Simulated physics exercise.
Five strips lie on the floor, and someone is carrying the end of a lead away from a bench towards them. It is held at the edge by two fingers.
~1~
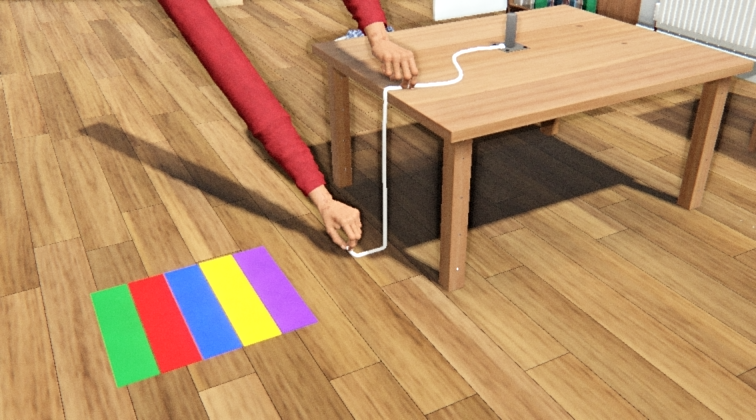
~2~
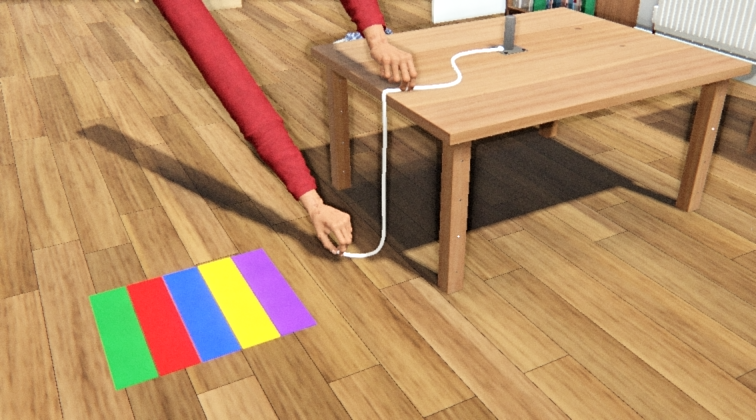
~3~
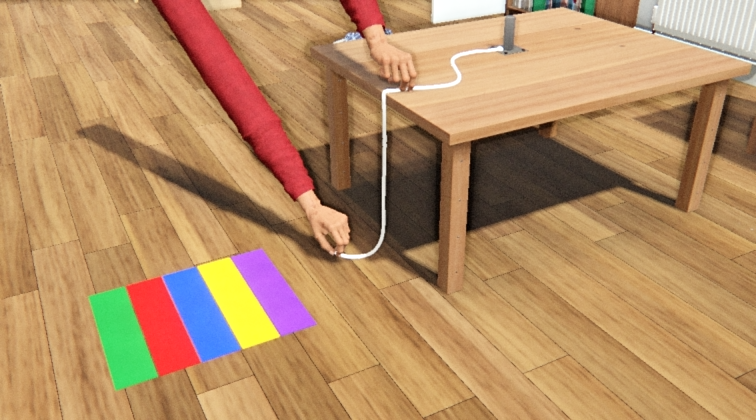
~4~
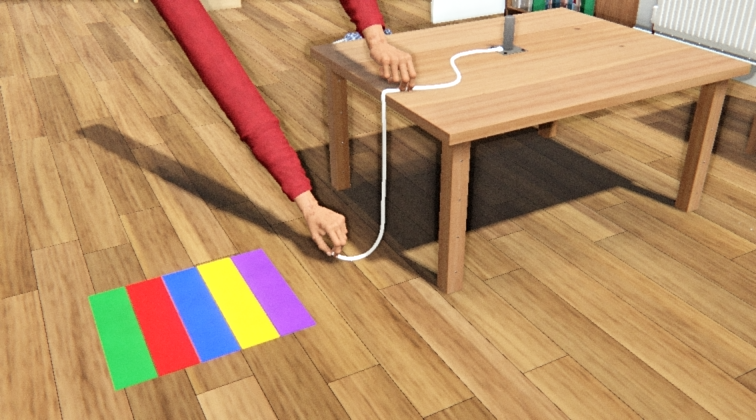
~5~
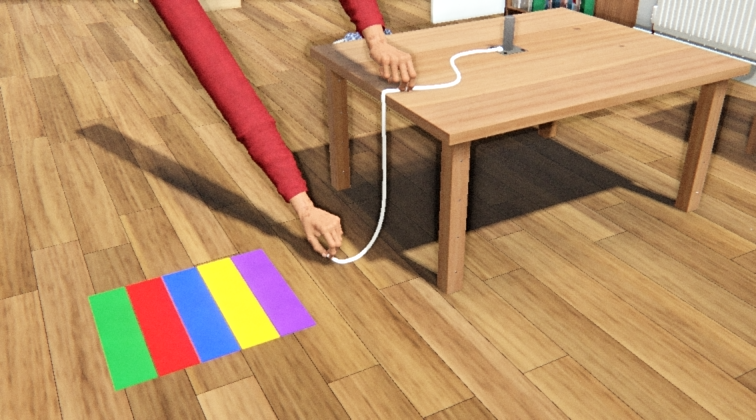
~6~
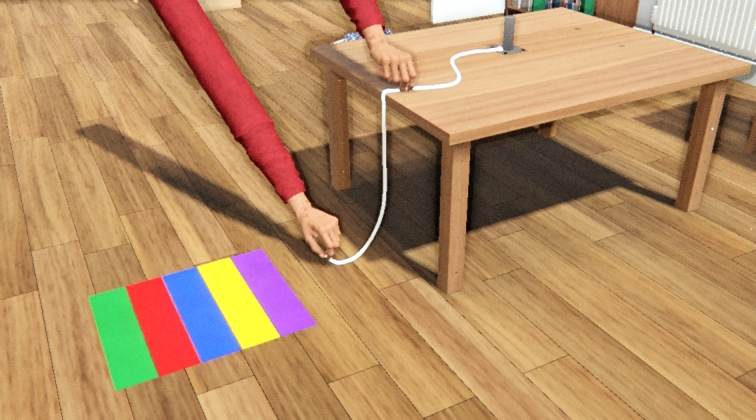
On a wooden floor beside a table, a red-sleeved hand inches a white cord's end left while another holds it at the edge.
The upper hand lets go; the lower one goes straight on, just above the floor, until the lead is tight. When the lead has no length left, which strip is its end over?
The blue strip.
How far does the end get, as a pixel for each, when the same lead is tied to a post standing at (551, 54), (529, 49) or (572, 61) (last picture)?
Try by try: (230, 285), (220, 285) and (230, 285).
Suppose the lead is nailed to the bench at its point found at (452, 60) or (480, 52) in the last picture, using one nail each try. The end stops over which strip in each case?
In order, blue and blue.
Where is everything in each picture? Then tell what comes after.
The first picture shows end (348, 247); purple (290, 311); yellow (253, 323); blue (215, 335); red (175, 348); green (132, 362).
The second picture shows end (338, 252); lead through (476, 52) (456, 69) (436, 87) (384, 112) (384, 176) (383, 238).
The third picture shows end (336, 253).
The fourth picture shows end (333, 254); lead through (475, 52) (455, 69) (435, 87) (384, 112) (384, 176) (379, 239).
The fifth picture shows end (329, 255).
The sixth picture shows end (326, 256); lead through (475, 52) (455, 69) (436, 87) (384, 112) (385, 176) (371, 239).
Soon after, end near (270, 272); over purple.
After that, end near (223, 286); over yellow.
At the stop, end near (195, 294); over blue. The blue one.
